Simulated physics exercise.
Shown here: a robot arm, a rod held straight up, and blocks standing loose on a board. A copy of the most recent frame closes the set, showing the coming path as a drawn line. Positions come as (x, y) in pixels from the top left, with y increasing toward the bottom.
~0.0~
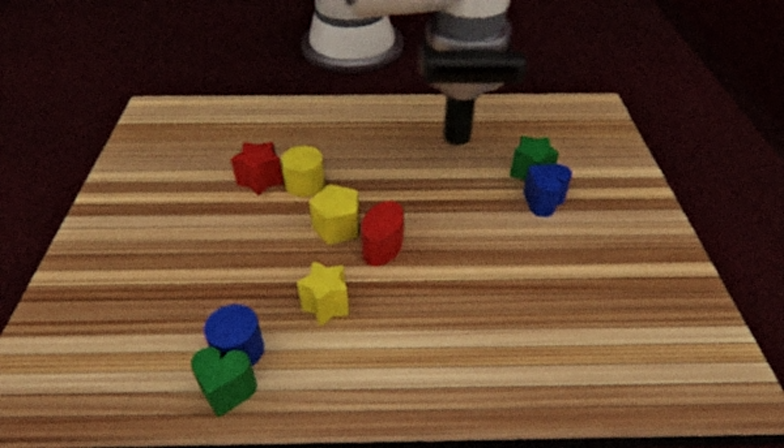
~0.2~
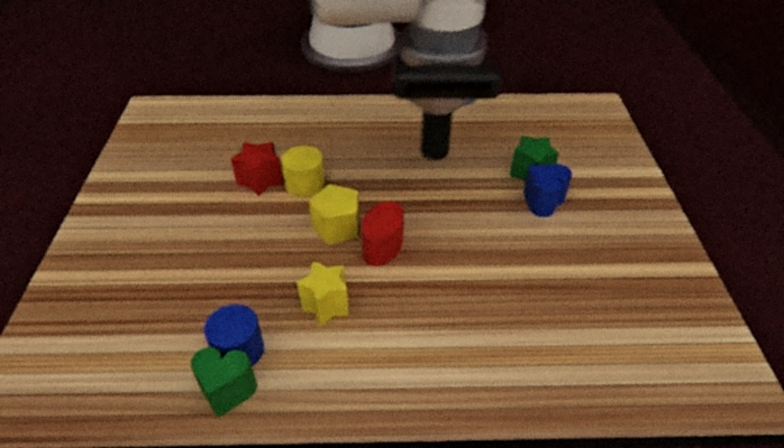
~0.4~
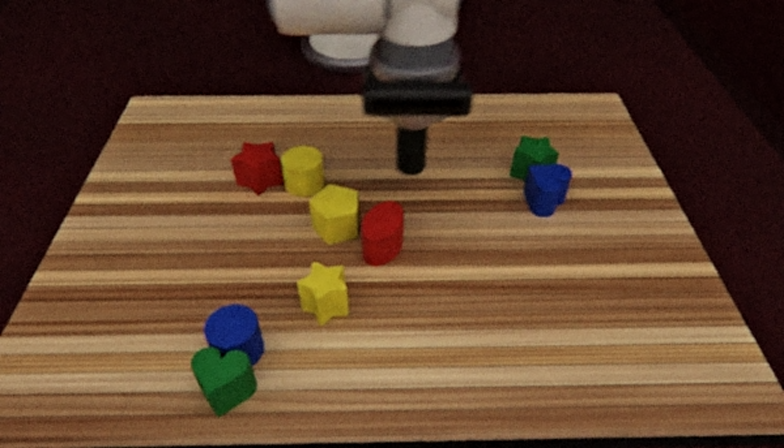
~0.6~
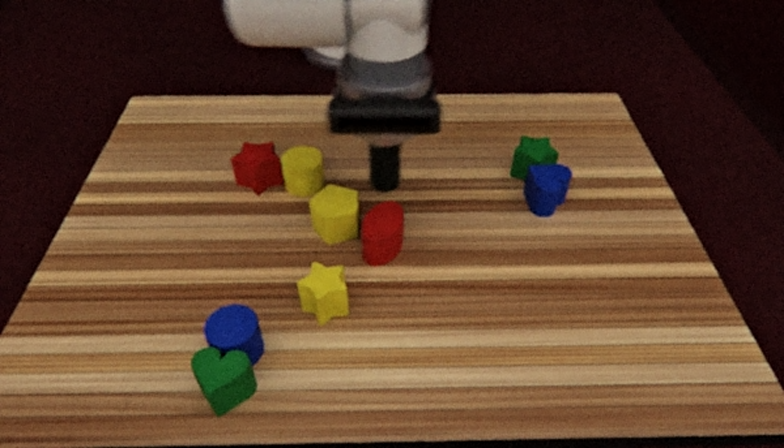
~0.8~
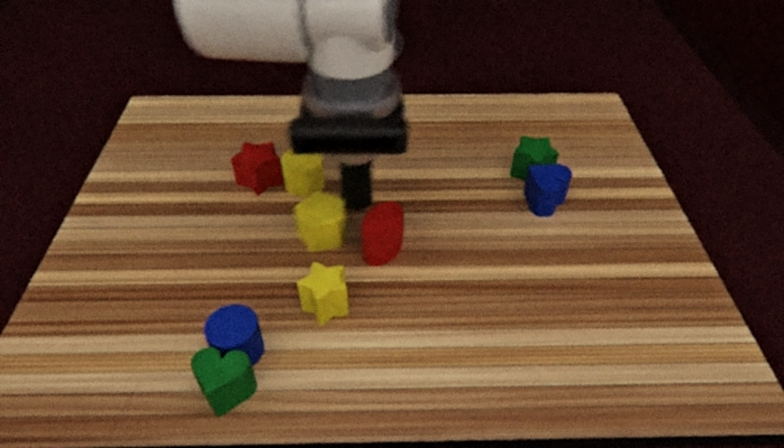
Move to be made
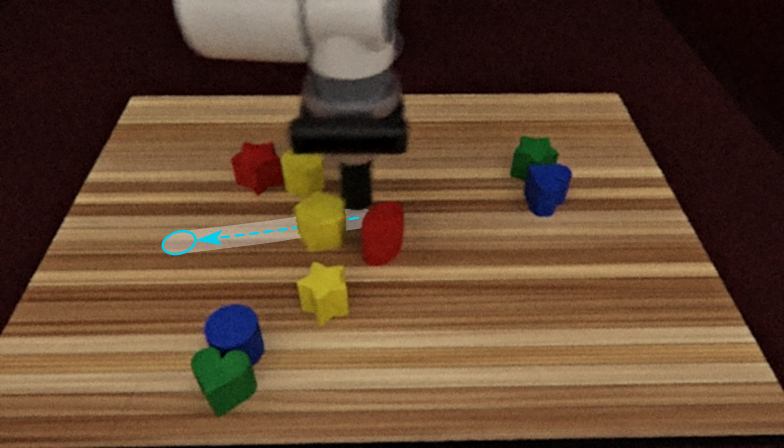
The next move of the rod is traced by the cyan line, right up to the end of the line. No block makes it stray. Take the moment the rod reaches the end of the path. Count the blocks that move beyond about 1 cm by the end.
The number of blocks that move over 1 cm is one.
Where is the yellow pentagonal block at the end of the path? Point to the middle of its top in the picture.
In the picture, that point is around (256, 234).
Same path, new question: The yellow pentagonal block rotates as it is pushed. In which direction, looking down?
Anticlockwise.
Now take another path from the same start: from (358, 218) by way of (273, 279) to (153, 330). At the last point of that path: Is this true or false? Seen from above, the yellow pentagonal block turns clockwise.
The claim holds.
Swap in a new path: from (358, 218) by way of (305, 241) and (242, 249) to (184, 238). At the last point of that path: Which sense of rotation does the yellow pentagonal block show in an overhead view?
Direction: Anticlockwise.
Drawn move, from (358, 218) directly to (179, 242).
On the path given first. One third of the way, rod (297, 211); yellow pentagonal block (273, 228), turned 45° anticlockwise.
Two thirds of the way, rod (236, 219); yellow pentagonal block (256, 234), turned 100° anticlockwise.
At the end, rod (173, 226); yellow pentagonal block (256, 234), turned 100° anticlockwise; red oval block still.
